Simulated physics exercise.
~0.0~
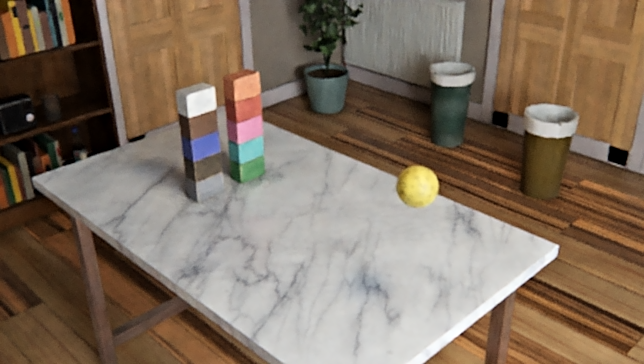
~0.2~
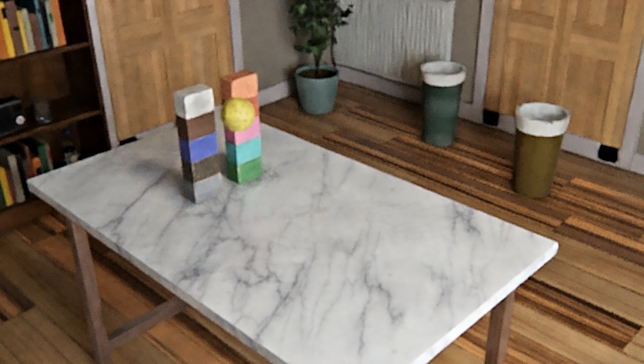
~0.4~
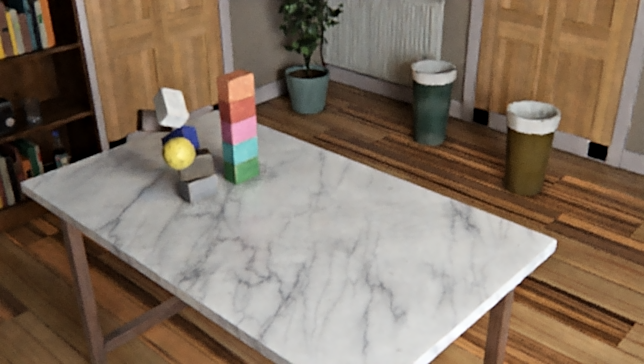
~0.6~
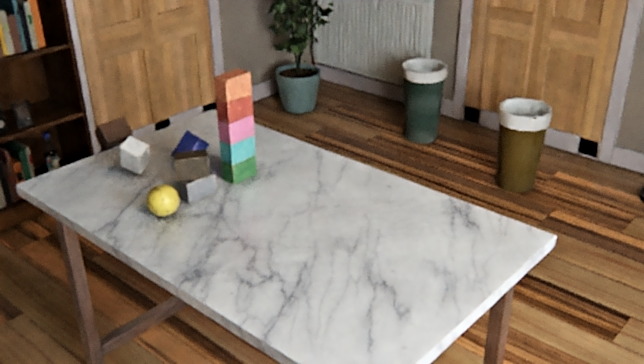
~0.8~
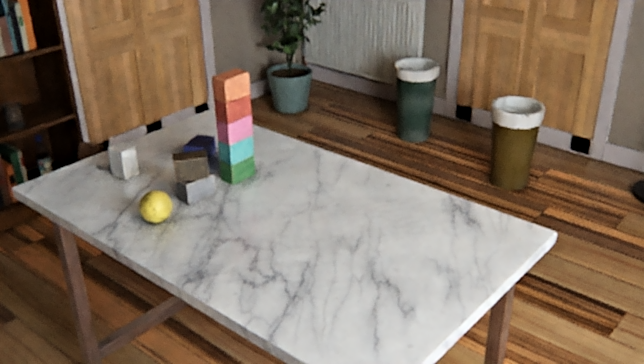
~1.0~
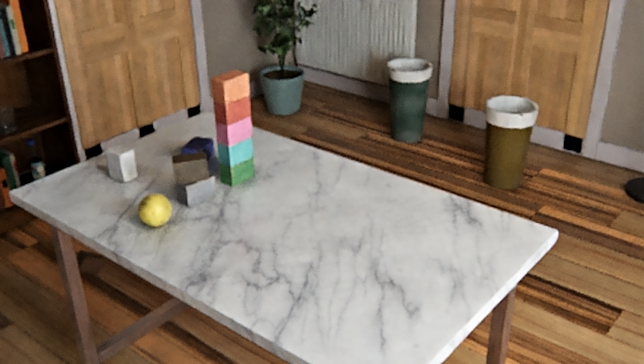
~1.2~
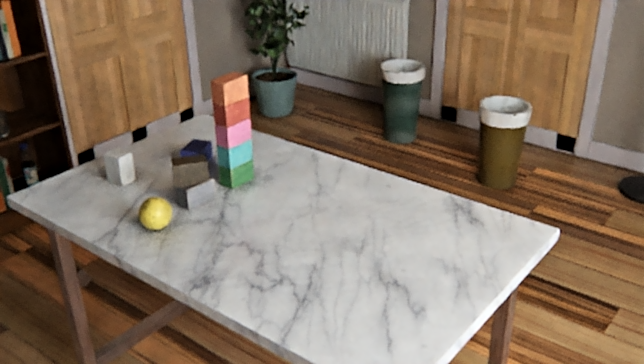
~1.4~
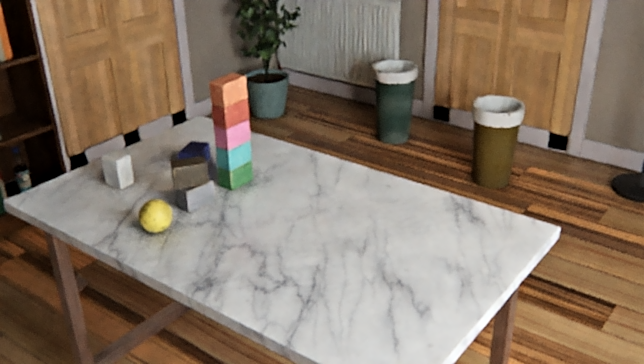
Yellow ball flying left into block stack on marble table, toppling white and blue blocks while neighbouring colourful stack stays standing.
